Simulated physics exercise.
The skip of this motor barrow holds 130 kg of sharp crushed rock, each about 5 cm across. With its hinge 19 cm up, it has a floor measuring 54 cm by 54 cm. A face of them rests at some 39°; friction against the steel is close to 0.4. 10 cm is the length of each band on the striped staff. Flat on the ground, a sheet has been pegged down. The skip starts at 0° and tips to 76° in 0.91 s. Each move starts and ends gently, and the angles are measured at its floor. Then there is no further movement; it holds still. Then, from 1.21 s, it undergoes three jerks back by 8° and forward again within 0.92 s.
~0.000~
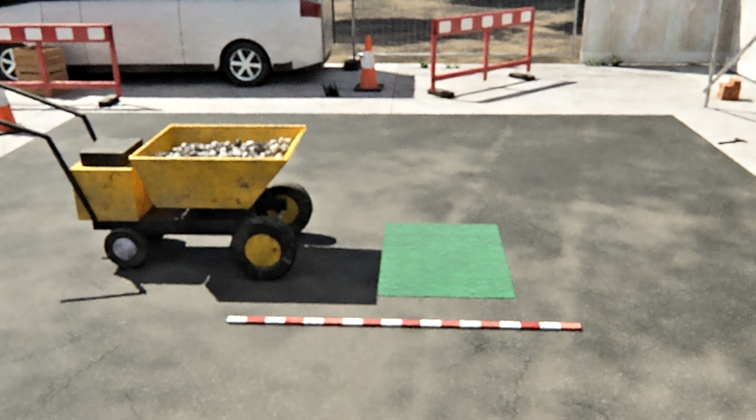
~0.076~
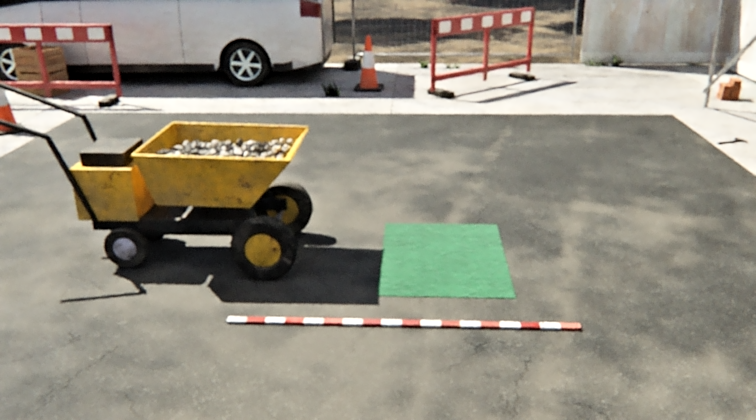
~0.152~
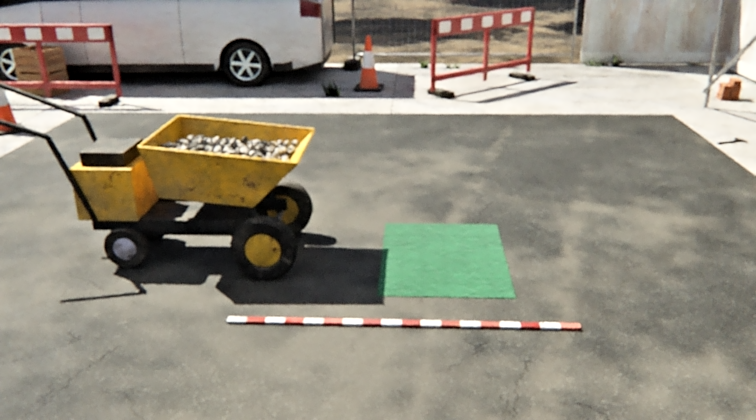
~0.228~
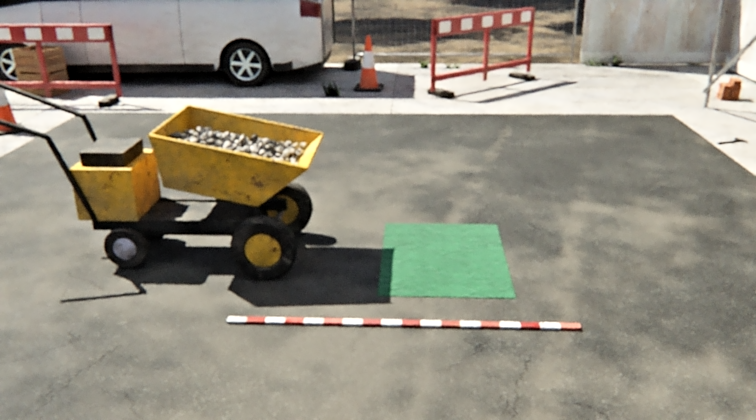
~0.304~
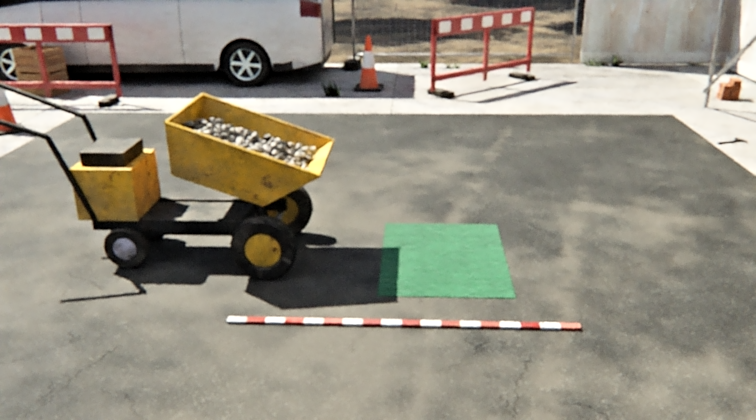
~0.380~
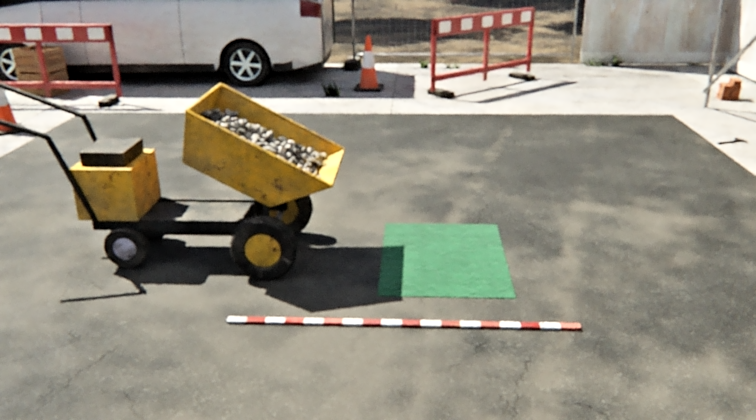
A yellow motor barrow heaped with grey crushed rock stands at the left of a sunlit tarmac yard, seen from a fixed, slightly raised viewpoint. To its right lie a flat green sheet and a red-and-white striped pole, with a pale van, red-and-white barriers and an orange cone behind. The skip tilts steadily to the right, its rear rising while the wheels stay still and the stones shift slightly inside.
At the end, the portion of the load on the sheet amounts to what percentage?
It amounts to roughly 65 per cent.
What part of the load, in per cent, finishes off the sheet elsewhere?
Estimated share: Approx. 10 %.
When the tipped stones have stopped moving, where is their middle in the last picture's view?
Near (406, 251).
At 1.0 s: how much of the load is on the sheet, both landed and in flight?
Around 30 per cent of it.
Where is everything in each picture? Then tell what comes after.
Lip at (287, 160), floor tilted 0°, highest stones at (247, 146), in the first frame.
The skip is at 2°, its lip at (290, 161); the top of the load is at (237, 146); the stones move at 0.3 m/s on average, in the second frame.
The skip is at 6°, its lip at (297, 164); the top of the load is at (204, 142); the stones move at 0.6 m/s on average, in the third frame.
Lip at (307, 169), floor tilted 12°, highest stones at (205, 135); the stones move at 0.8 m/s on average, in the fourth frame.
The skip is at 20°, its lip at (320, 176); the top of the load is at (204, 125); the stones move at 1.0 m/s on average, in the fifth frame.
Lip at (332, 186), floor tilted 29°, highest stones at (217, 115); the stones move at 1.1 m/s on average, in the sixth frame.
After 0.7 s the floor is at 64°; 100 % in the skip; the foremost stones are at (360, 215).
After 1.0 s the floor is at 76°; 67 % in the skip, 4 % short of the sheet, 30 % on the sheet; the foremost stones are at (432, 259).
After 2.6 s the floor is at 76°; 8 % in the skip, 19 % short of the sheet, 65 % on the sheet, 8 % off the sheet elsewhere; the foremost stones are at (579, 267).
After 4.5 s the floor is at 76°; 8 % in the skip, 19 % short of the sheet, 65 % on the sheet, 8 % off the sheet elsewhere; the foremost stones are at (579, 267).
